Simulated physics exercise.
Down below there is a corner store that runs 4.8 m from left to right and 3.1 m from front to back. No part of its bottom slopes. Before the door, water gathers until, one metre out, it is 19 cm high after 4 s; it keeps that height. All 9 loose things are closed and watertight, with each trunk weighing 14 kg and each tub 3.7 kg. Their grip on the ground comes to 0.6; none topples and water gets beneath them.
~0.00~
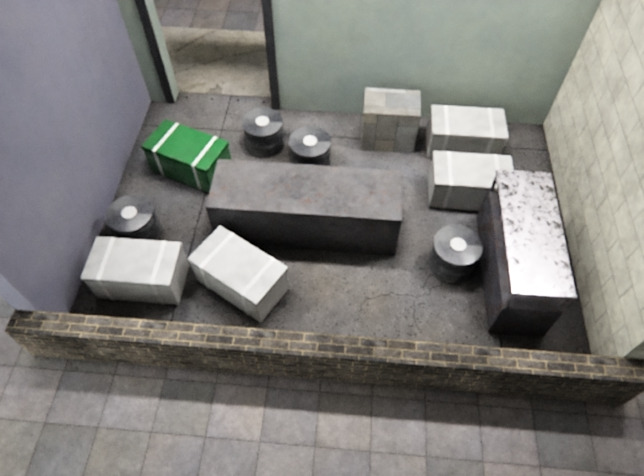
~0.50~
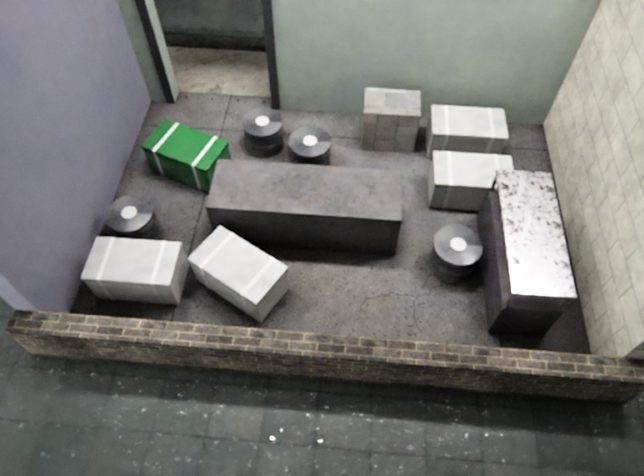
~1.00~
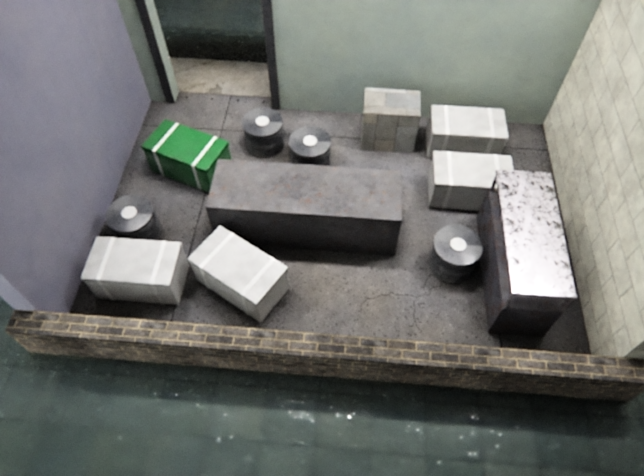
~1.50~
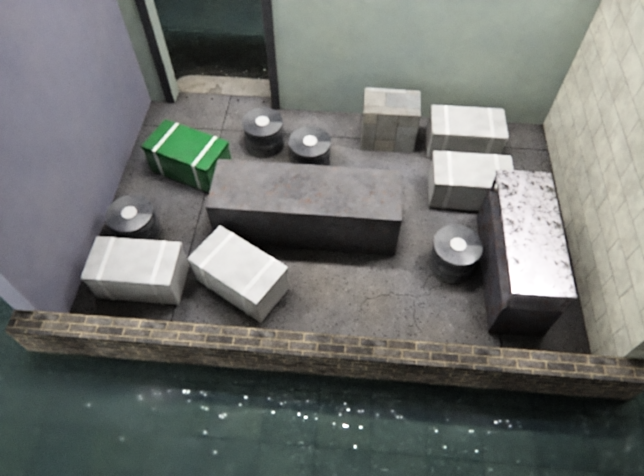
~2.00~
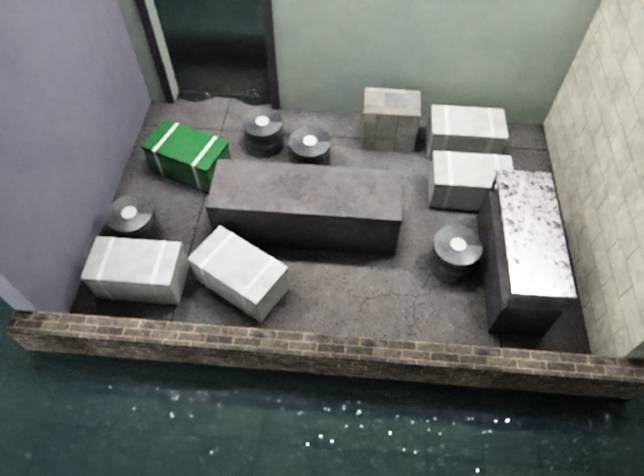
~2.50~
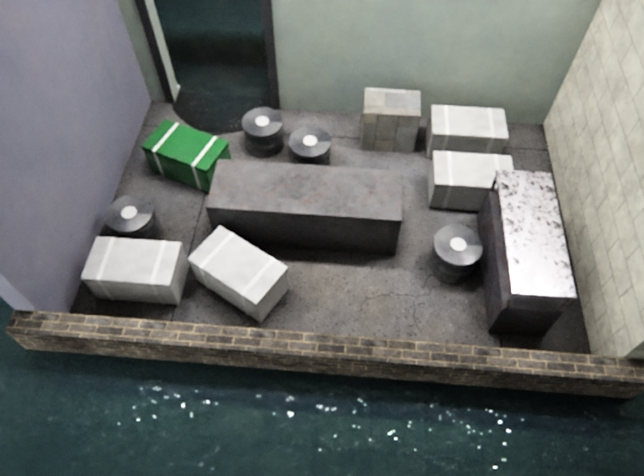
Water spread over the tiles outside the low brick wall and rose beyond the back doorway, then began creeping in over the threshold, while the green trunk, pale boxes and round stacks stayed put.
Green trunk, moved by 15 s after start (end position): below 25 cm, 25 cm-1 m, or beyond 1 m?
Result: A long trip.
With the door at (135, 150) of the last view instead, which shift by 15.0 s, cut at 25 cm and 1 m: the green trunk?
Note: Green trunk displaced a long way.
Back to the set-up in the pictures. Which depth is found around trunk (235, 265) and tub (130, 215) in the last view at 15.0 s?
First about 15 cm, second about 11 cm.
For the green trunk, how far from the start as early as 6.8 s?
Shift by then: About 120 cm.
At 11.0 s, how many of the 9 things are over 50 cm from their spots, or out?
By that time the total stands at 7.
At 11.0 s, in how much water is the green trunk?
The depth there is around 9 cm.
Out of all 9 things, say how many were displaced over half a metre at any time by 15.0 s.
That makes 8.
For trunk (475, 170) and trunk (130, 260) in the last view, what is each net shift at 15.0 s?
One is off by 50 cm, the other by 300 cm, in the order asked.
After 3.5 s the green trunk is near (180, 151), 0.1 m from its start, aground; 0 afloat.
After 6.8 s the green trunk is near (146, 234), 1.2 m from its start, afloat; 5 afloat.
After 11.0 s the green trunk is near (336, 268), 2.2 m from its start, afloat; 9 afloat.
After 15.0 s the green trunk is near (425, 236), 2.7 m from its start, afloat; 9 afloat.
